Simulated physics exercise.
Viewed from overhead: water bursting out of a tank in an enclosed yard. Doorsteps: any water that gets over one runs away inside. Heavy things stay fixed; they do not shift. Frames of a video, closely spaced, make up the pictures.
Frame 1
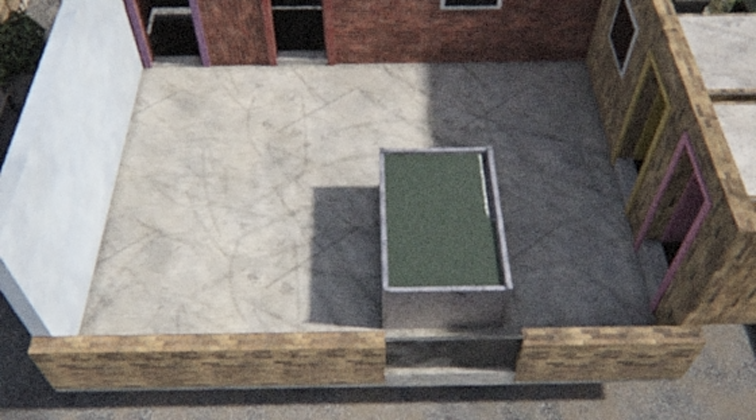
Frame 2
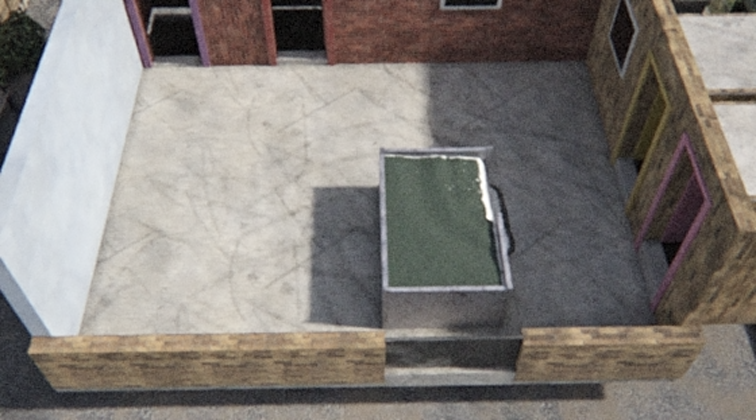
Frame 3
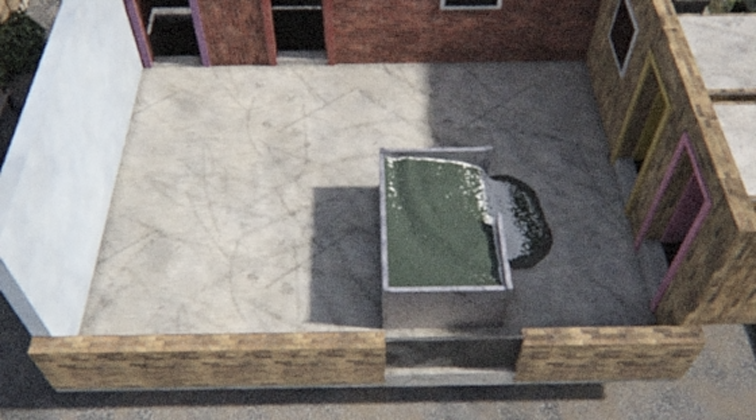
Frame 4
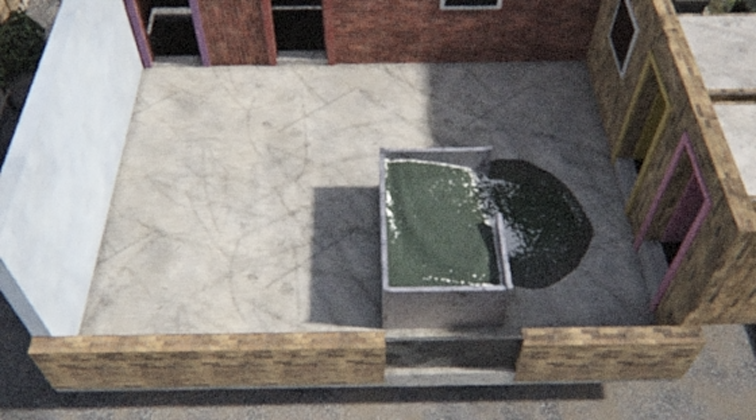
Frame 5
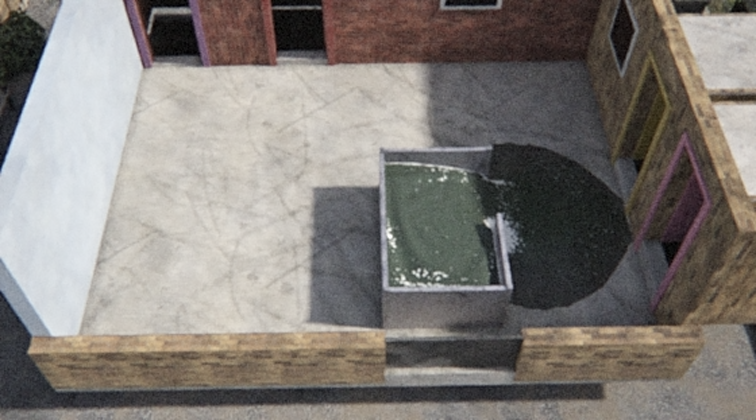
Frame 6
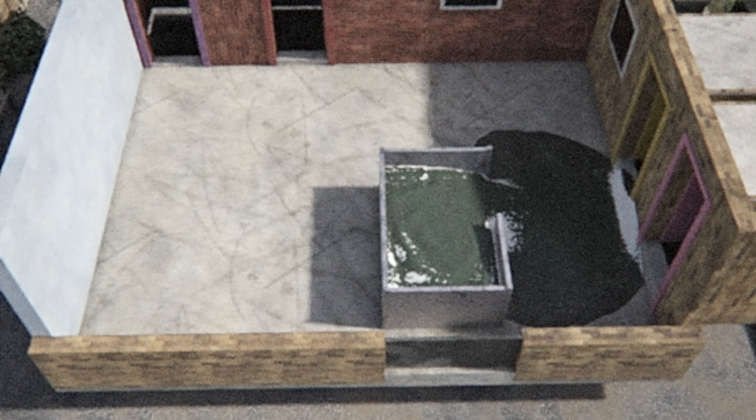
Dark green water bursting from the right side of a raised tank, spreading across the walled yard's floor toward the right-hand doorways.
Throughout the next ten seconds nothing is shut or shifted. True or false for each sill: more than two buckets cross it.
Yellow door - true; purple door - true; pink door - false; red door - false.
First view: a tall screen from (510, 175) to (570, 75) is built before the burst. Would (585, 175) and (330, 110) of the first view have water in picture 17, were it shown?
As listed: Covered, not flooded.
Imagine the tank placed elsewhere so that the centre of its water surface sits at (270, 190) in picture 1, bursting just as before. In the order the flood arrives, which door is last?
The purple door, I reckon.
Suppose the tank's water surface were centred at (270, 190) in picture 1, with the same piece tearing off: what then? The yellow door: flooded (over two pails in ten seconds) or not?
My take is that the yellow door crosses the line.
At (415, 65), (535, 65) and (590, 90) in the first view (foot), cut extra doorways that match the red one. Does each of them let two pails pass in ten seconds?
In order: Falls short, exceeds it, exceeds it.
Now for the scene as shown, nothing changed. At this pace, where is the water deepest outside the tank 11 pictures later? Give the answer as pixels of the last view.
My finger goes to (585, 67).
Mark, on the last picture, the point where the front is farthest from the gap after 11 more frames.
The front tops out at about (585, 67).
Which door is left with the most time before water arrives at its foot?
My answer: The door marked purple.
A moment on, water covers 20 % of the floor; the yellow door over two buckets in, the purple door not reached, the pink door wet at the sill, nothing in, the red door not reached.
Next, water covers 25 % of the floor; the yellow door far over two buckets in, the purple door not reached, the pink door under two buckets in, the red door not reached.
Then, water covers 45 % of the floor; the yellow door far over two buckets in, the purple door not reached, the pink door under two buckets in, the red door wet at the sill, nothing in.
Later, water covers 85 % of the floor; the yellow door far over two buckets in, the purple door wet at the sill, nothing in, the pink door under two buckets in, the red door wet at the sill, nothing in.
In the end, water covers 95 % of the floor; the yellow door far over two buckets in, the purple door over two buckets in, the pink door under two buckets in, the red door wet at the sill, nothing in.
